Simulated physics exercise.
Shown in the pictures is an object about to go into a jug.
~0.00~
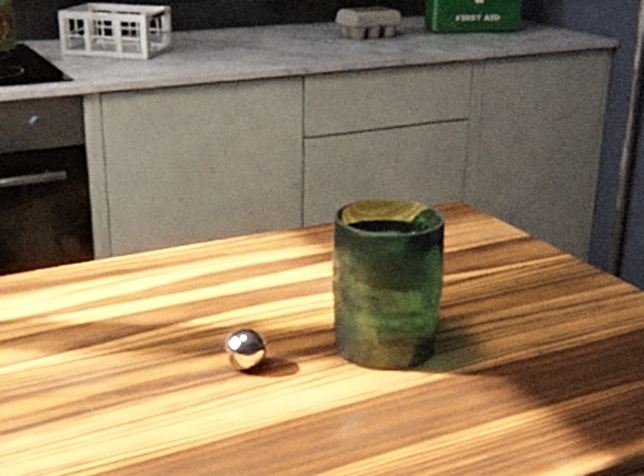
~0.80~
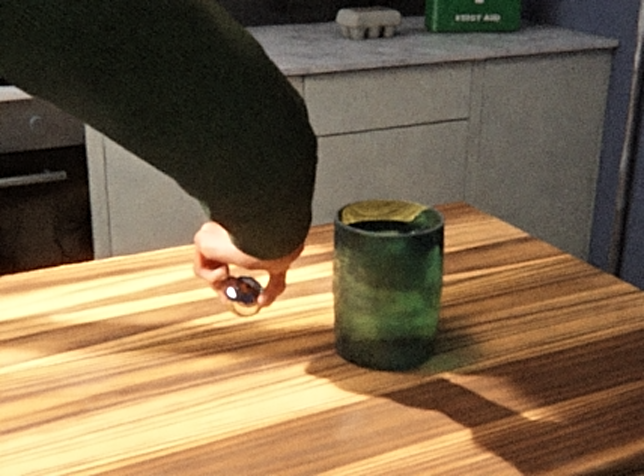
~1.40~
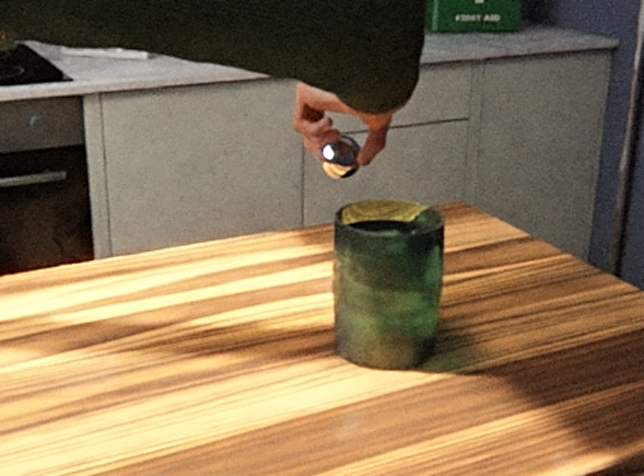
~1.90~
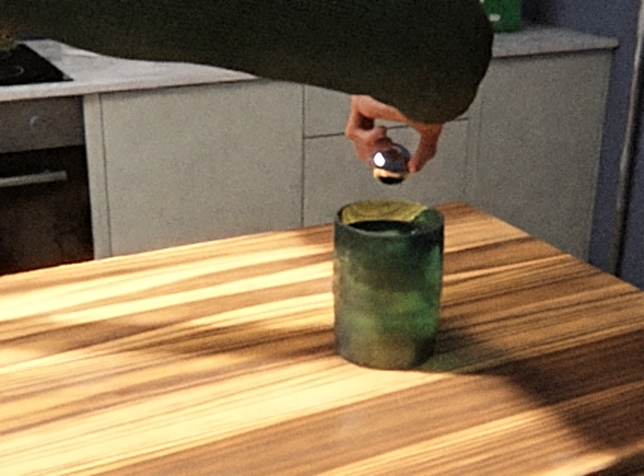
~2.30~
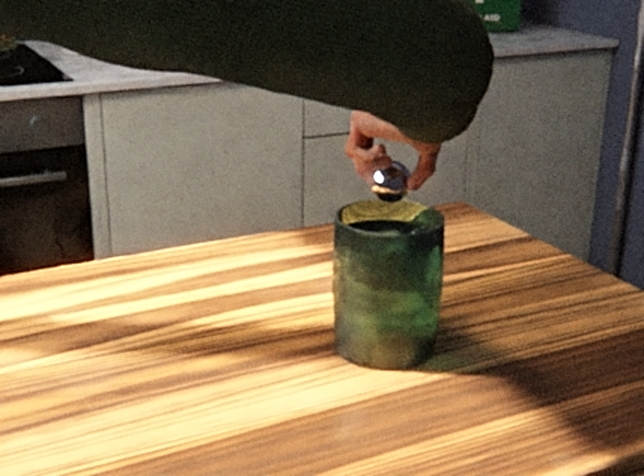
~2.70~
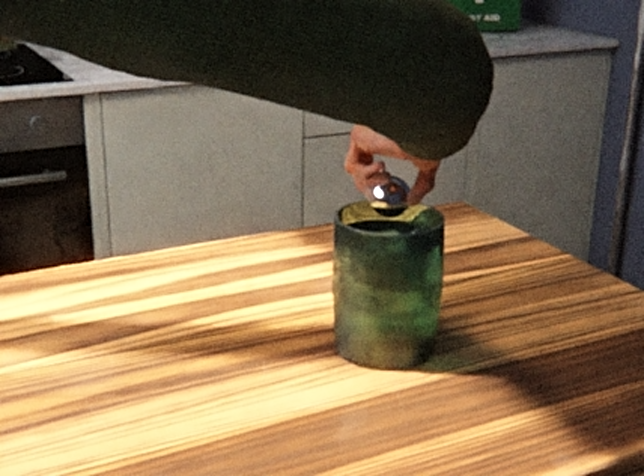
On a wooden kitchen table, a hand picked up a shiny steel ball, carried it right to a green jug, and lowered it until it was just over the surface of what was inside.
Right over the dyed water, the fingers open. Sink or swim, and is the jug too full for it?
In the end it falls to the base, and the jug contains it all.
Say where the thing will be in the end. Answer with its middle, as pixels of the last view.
Around (385, 325).
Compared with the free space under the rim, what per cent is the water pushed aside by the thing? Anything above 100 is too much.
Around 20 %.
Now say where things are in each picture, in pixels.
In the first picture, the steel ball lies on the top at (246, 350); jug (387, 281) about three quarters full.
The second picture shows a hand picks up the steel ball at (245, 296); jug about three quarters full, surface at (389, 238).
In the third picture, the steel ball is carried over at (341, 157); jug (387, 281) about three quarters full.
In the fourth picture, the steel ball is above the jug at (392, 164); jug about three quarters full, surface at (389, 238).
The fifth picture shows the steel ball comes down at (391, 182); jug (387, 281) about three quarters full.
In the sixth picture, the steel ball is just over the surface at (391, 197); jug about three quarters full, surface at (389, 238).
After 3.0 s, the steel ball enters the dyed water; the jug is nearly full.
After 3.4 s, the steel ball goes on down; the jug is nearly full.
After 5.0 s, the steel ball rests at the bottom; the jug is nearly full; none went over.
